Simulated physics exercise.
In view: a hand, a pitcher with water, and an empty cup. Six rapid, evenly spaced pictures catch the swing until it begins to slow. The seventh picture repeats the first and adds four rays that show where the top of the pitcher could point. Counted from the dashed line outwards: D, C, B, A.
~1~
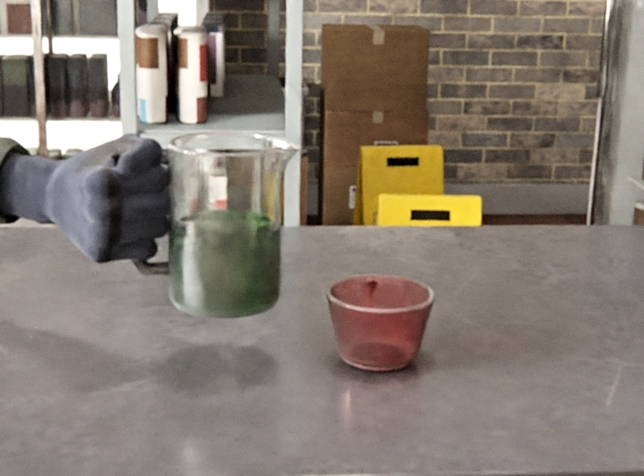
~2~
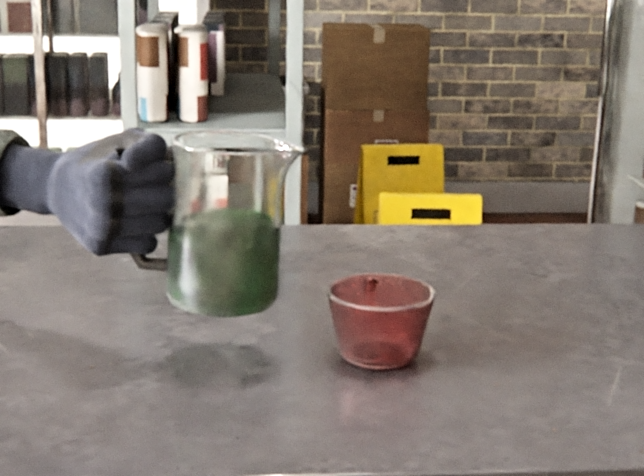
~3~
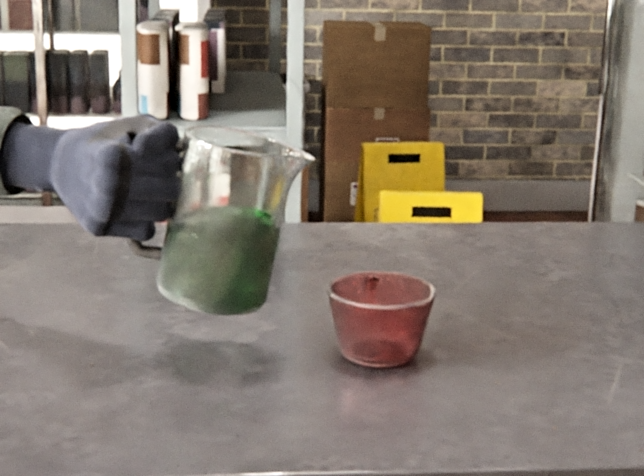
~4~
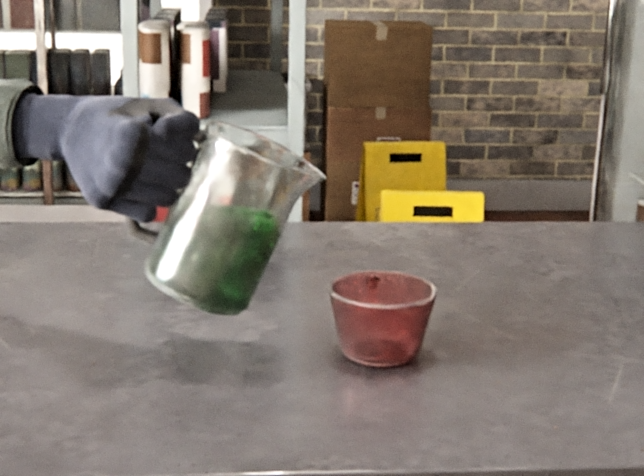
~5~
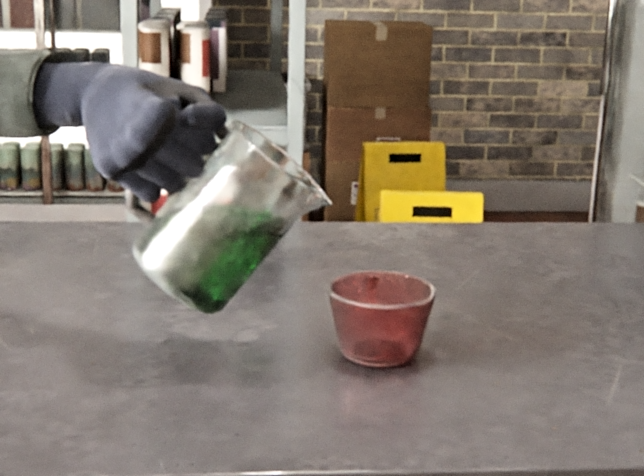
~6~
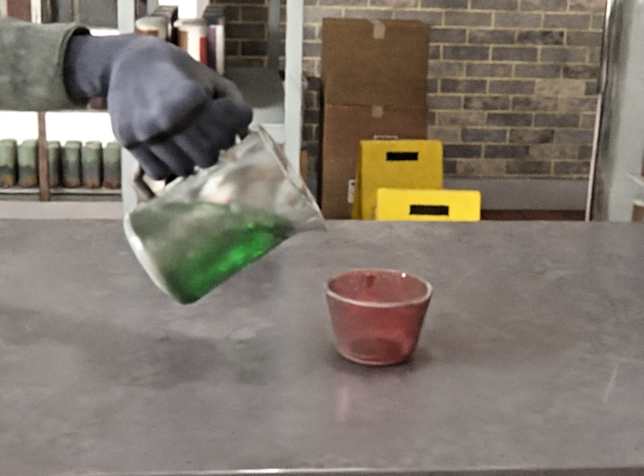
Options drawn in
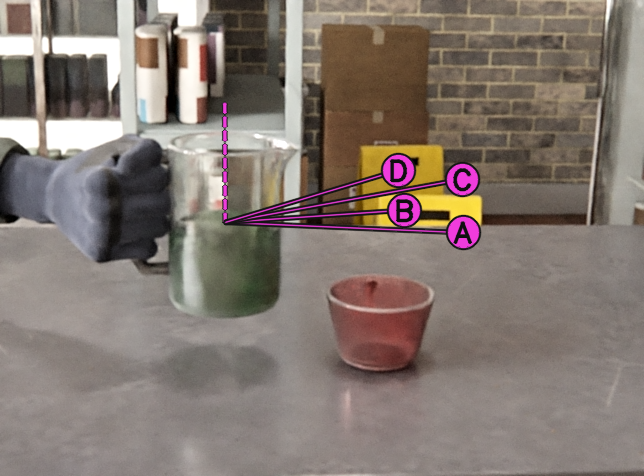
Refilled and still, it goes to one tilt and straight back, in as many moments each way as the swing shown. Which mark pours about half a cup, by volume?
D is best.
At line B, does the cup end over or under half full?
Over half.
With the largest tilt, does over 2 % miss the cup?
Yes, it does.
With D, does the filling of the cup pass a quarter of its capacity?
Yes, it does.
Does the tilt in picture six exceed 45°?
Yes, it does.
On the marked copy, A at (446, 232); B at (387, 211); C at (446, 182); D at (382, 175).
For line A, the cup ends with about 70 % of what it can hold; 37 % of the water is spilt.
For line B, the cup ends with about 85 % of what it can hold; 13 % of the water is spilt.
For line C, the cup ends with about 77 % of what it can hold.
For line D, the cup ends with about 53 % of what it can hold.
